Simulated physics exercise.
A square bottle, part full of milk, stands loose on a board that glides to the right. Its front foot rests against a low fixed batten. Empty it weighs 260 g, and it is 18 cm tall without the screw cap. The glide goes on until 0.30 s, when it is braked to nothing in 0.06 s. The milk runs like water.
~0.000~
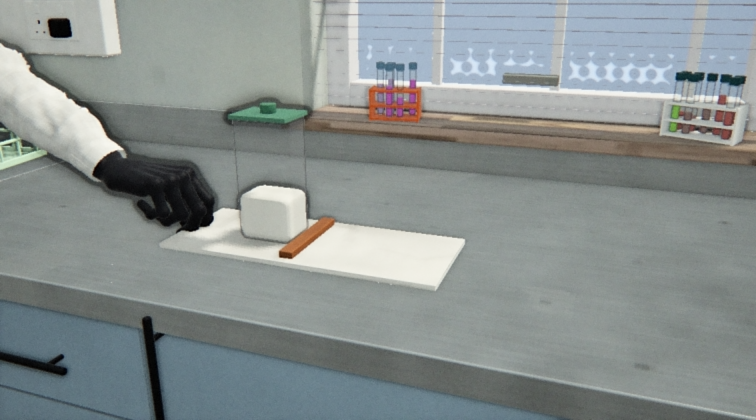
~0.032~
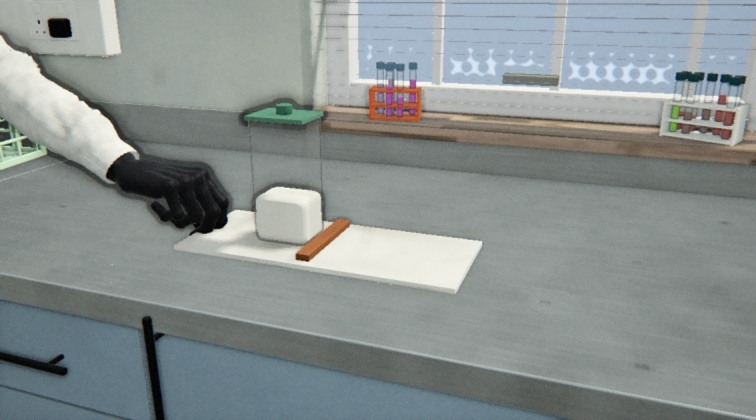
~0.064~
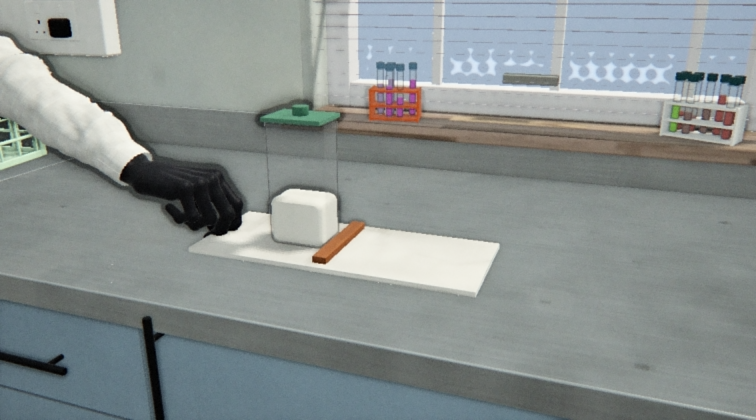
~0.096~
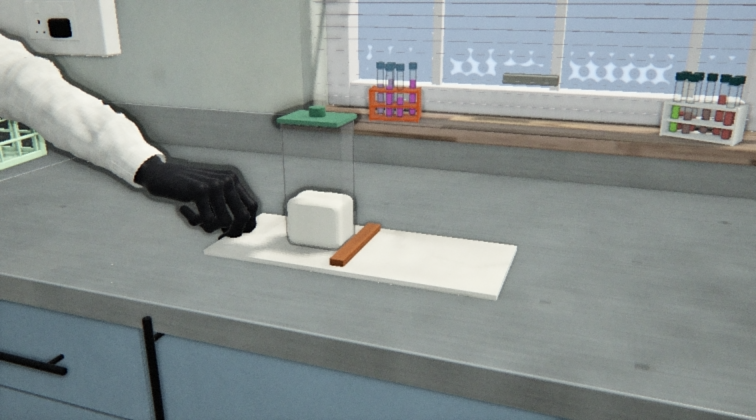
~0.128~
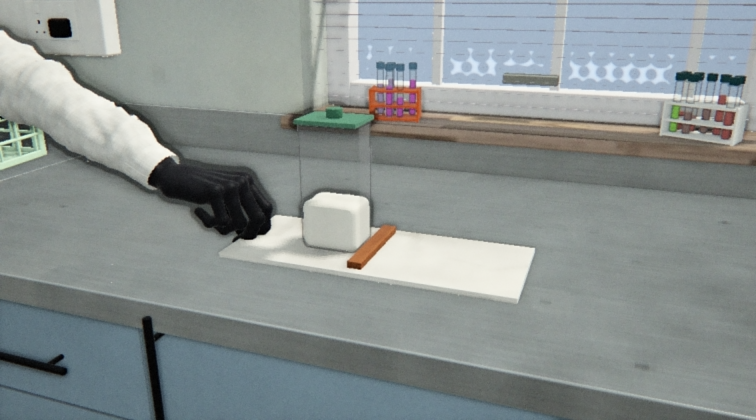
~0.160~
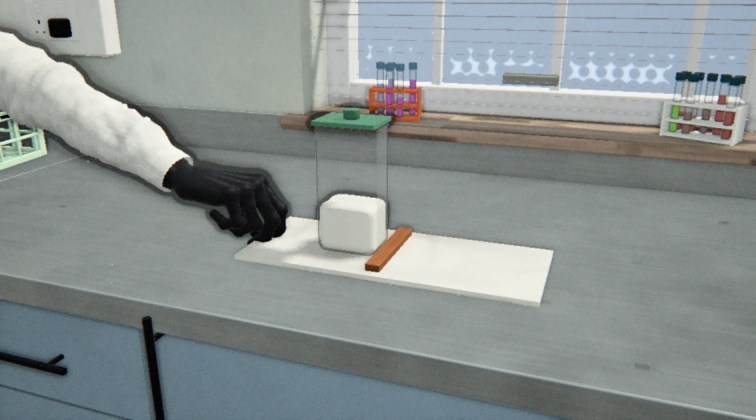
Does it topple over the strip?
The square bottle keeps standing.
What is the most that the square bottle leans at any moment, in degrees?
About 8°.
Then, 0.36 s in, the board moves at 0.00 m/s; the square bottle leans 4°.
Then, 0.48 s in, the square bottle leans 6°.
Then, 0.64 s in, the square bottle stands where it began.
Then, 0.86 s in, the square bottle stands where it began.
Finally, the square bottle stands where it began.
